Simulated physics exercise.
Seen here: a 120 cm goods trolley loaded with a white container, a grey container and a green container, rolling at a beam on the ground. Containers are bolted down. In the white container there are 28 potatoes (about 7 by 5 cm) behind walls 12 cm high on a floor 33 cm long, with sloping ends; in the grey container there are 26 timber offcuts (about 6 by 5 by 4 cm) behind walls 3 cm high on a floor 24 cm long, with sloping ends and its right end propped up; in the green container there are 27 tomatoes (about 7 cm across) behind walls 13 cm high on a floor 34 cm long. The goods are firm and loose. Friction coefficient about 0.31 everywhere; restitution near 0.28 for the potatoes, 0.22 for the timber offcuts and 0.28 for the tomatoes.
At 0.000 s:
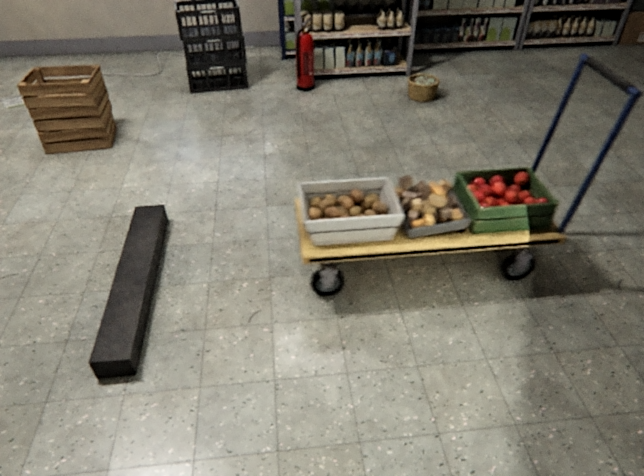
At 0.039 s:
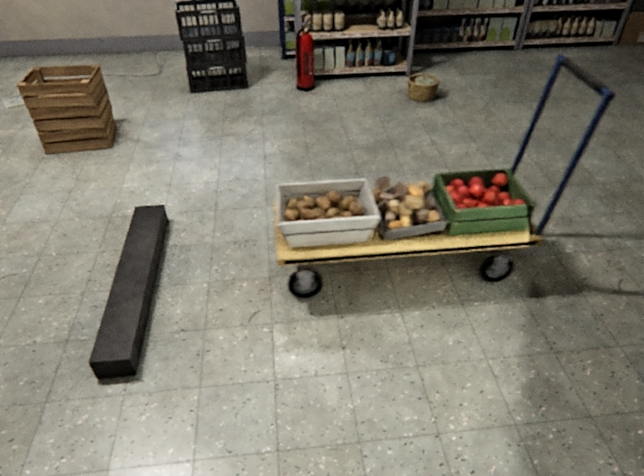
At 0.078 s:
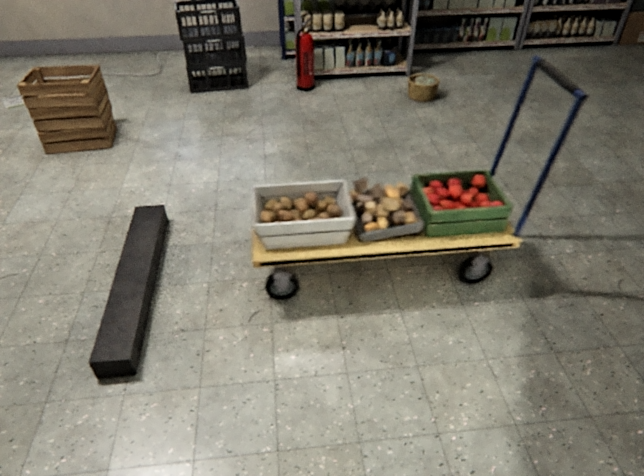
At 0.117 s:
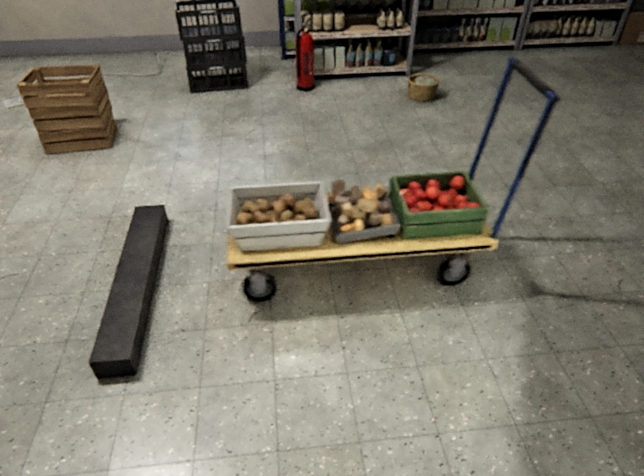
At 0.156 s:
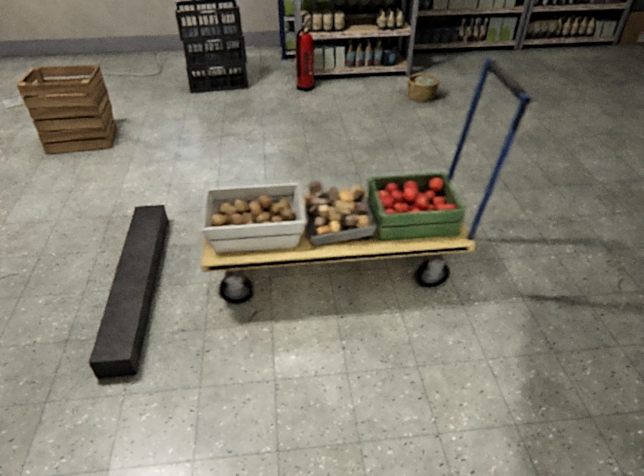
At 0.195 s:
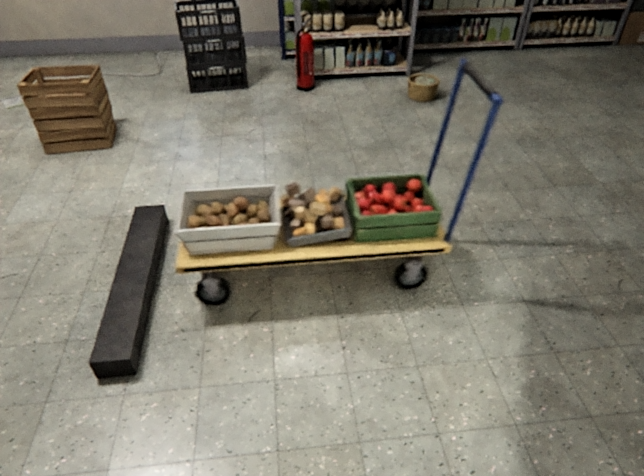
In a storeroom with a grey tiled floor, seen from slightly above, bottles line shelves at the back near a red extinguisher, with wooden and black crates to the left. A flat trolley with a blue handle carries potatoes in a white container, brownish chunks in a grey one and tomatoes in a green one. It rolls steadily leftward towards a dark beam, its load staying inside, while the view stays still.
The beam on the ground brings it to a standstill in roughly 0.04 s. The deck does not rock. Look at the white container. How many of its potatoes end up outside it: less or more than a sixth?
Fewer than one in six of the potatoes leave the white container.
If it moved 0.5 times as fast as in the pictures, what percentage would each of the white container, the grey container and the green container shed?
In that case white container 0, grey container 20, green container 0 per cent.
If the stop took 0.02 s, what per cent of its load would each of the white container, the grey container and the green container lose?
In that case white container 0, grey container 40, green container 0 per cent.
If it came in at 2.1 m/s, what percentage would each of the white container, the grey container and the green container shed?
In that case white container 0, grey container 30, green container 0 per cent.
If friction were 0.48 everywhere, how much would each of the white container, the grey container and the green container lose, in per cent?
Then white container 10, grey container 30, green container 0 per cent.
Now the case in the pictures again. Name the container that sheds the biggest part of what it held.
It is the grey container.
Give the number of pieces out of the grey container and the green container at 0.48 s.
About: Grey container 8, green container 1.
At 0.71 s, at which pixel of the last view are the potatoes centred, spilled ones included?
At about (165, 226).
After 0.26 s, contact.
After 0.36 s, the white container has all 28, the grey container is down by 1 of 26 and the green container has all 27.
After 0.48 s, the white container has all 28, the grey container is down by 7 of 26 and the green container is down by 1 of 27.
After 0.71 s, the white container is down by 1 of 28, the grey container is down by 8 of 26 and the green container is down by 1 of 27.
When it is over (at 1.21 s), the white container is down by 1 of 28, the grey container is down by 9 of 26 and the green container is down by 1 of 27. Asked share, 1 of 28, 4 per cent.
